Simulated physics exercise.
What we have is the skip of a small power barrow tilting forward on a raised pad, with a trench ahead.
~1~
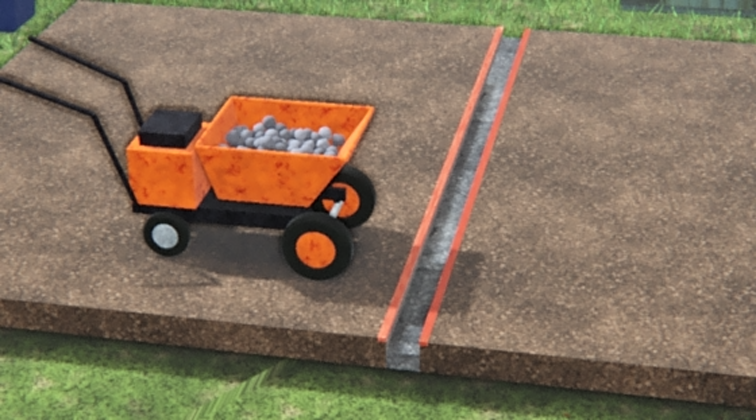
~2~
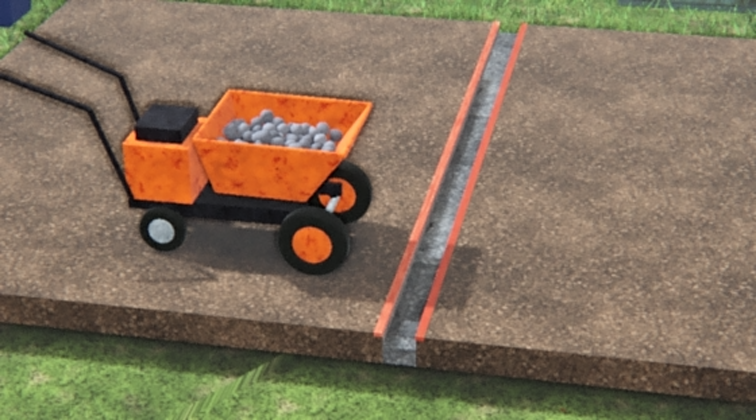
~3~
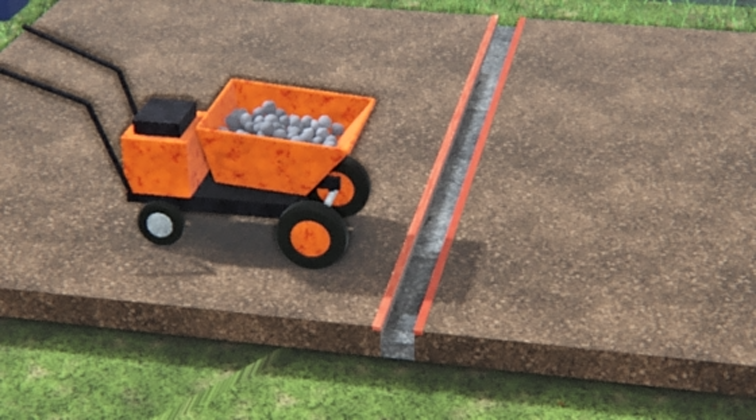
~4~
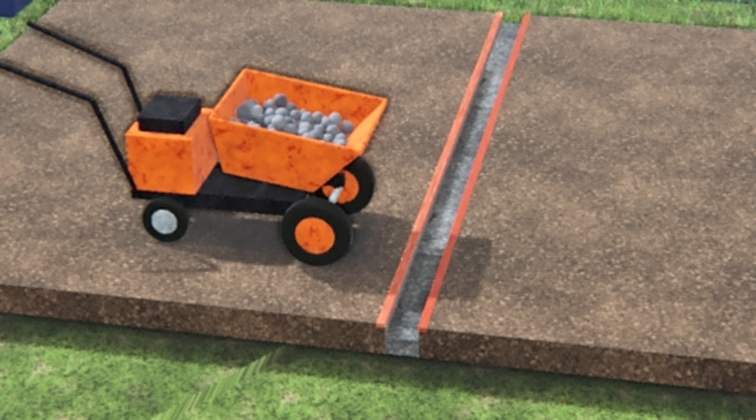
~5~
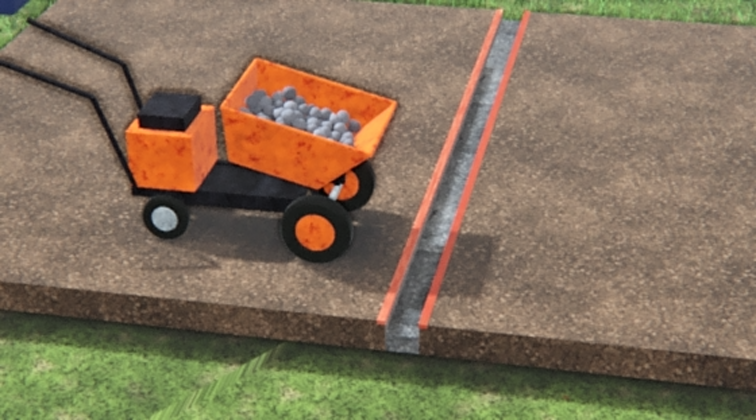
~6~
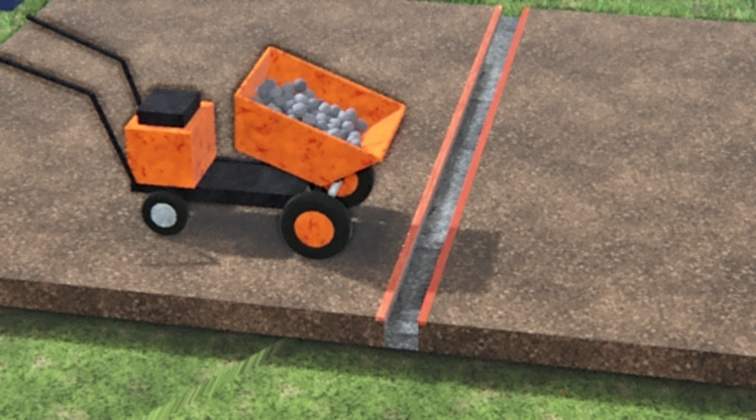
On a raised brown pad beside grass, an orange power barrow's skip of grey cobbles tilting forward near a narrow red-edged trench.
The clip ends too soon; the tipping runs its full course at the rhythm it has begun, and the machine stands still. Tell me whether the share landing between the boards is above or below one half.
That share is below one half.
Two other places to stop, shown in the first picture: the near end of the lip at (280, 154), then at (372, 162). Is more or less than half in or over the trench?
A minority, then a minority.
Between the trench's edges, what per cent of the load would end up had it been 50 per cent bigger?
About 10 per cent.
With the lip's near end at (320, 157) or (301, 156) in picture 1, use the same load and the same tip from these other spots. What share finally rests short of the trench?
First try: Some 0 %; second try: 20 %.
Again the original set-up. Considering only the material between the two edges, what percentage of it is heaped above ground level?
The answer is close to 30 per cent.
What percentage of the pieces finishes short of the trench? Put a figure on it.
I'd say around 0 per cent of the load.
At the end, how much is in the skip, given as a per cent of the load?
Around 20 %.
Soon, skip tipped steeply; all in the skip.
A while on, skip tipped right over; about two thirds in the skip; a small part in or heaped over the trench; about a third beyond it; a stray few falling.
Towards the end, skip tipped right over; about a quarter in the skip; a small part in or heaped over the trench; about two thirds beyond it.
Finally, skip tipped right over; about a quarter in the skip; a small part in or heaped over the trench; about two thirds beyond it.
